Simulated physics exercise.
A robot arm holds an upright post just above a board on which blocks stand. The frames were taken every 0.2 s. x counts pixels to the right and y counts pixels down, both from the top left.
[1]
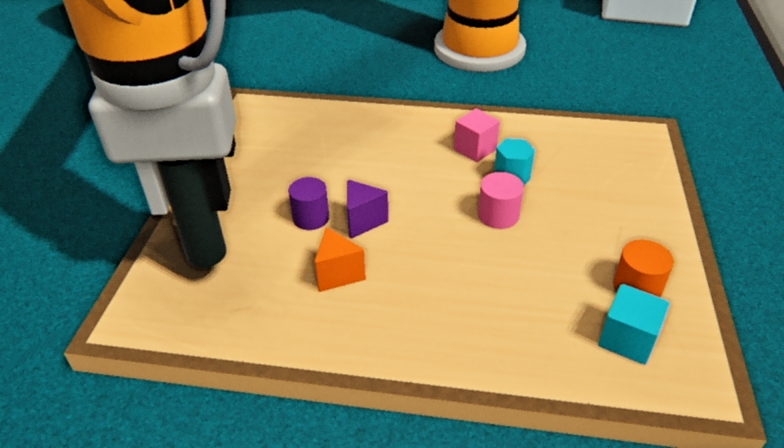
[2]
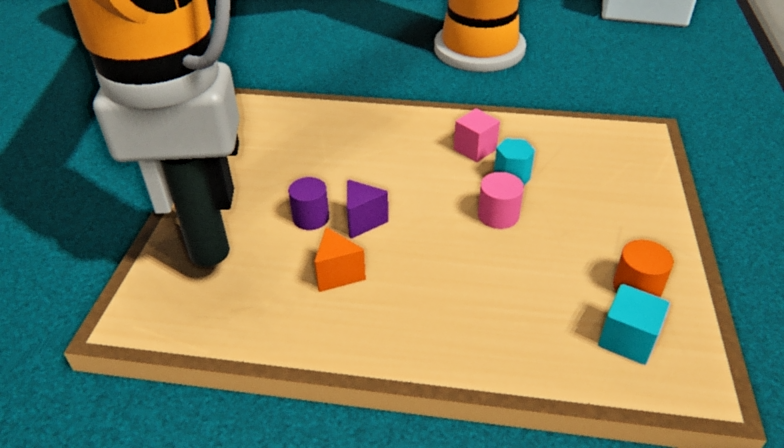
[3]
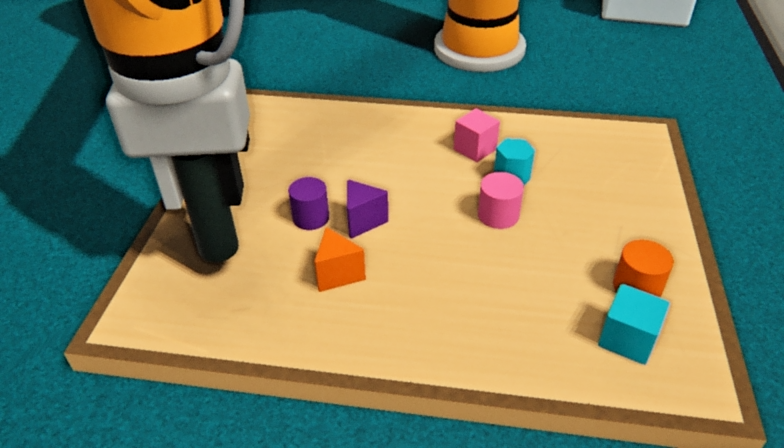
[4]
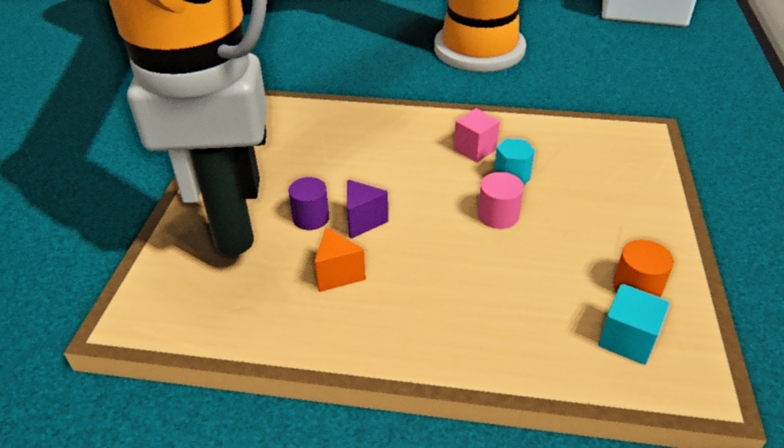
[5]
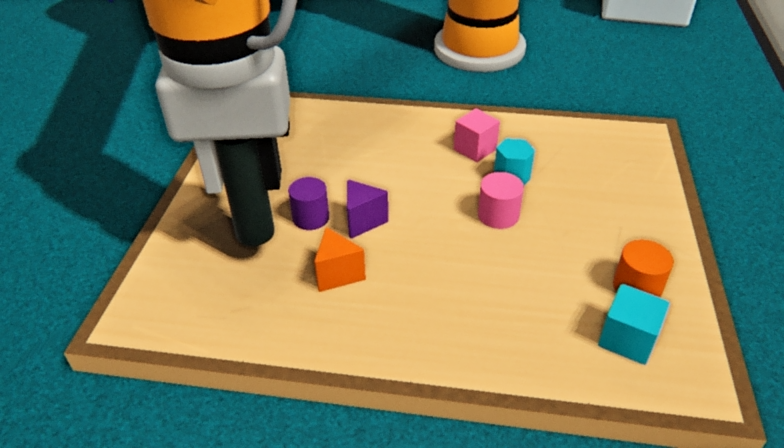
A robot arm with an orange-and-black body and a dark upright post moves over the left side of a pale wooden board on a teal surface, seen from above at an angle. Purple and orange blocks stand left of centre, pink and cyan ones near the back, orange and cyan at right. The post slides slowly rightward and slightly back, nearing the purple cylinder, while every block and the view stay still.
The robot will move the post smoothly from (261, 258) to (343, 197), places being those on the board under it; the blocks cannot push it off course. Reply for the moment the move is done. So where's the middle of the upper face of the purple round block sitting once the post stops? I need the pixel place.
I'd say the purple round block ends with its top centre at (358, 148).
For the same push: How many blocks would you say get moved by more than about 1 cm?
It moves one block.
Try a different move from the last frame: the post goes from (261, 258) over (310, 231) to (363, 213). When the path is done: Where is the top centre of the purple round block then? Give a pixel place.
By then it is at (344, 163).
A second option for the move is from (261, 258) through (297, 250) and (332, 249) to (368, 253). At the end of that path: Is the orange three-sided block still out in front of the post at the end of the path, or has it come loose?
The post will have lost it.
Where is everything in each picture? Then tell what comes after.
The first picture shows tip of the post (207, 256), middles of tops, purple round block (307, 188), purple three-sided block (361, 193).
The second picture shows post (211, 254), nothing pushed.
The third picture shows post (220, 250), nothing pushed.
The fourth picture shows post (235, 244), nothing pushed.
The fifth picture shows post (256, 235), purple round block (307, 188), purple three-sided block (361, 193).
On the path given first. One third of the way, post (287, 213); purple round block (311, 185).
Two thirds of the way, post (315, 192); purple round block (337, 166).
At the end, post (341, 174); purple round block (358, 148); purple three-sided block unmoved.
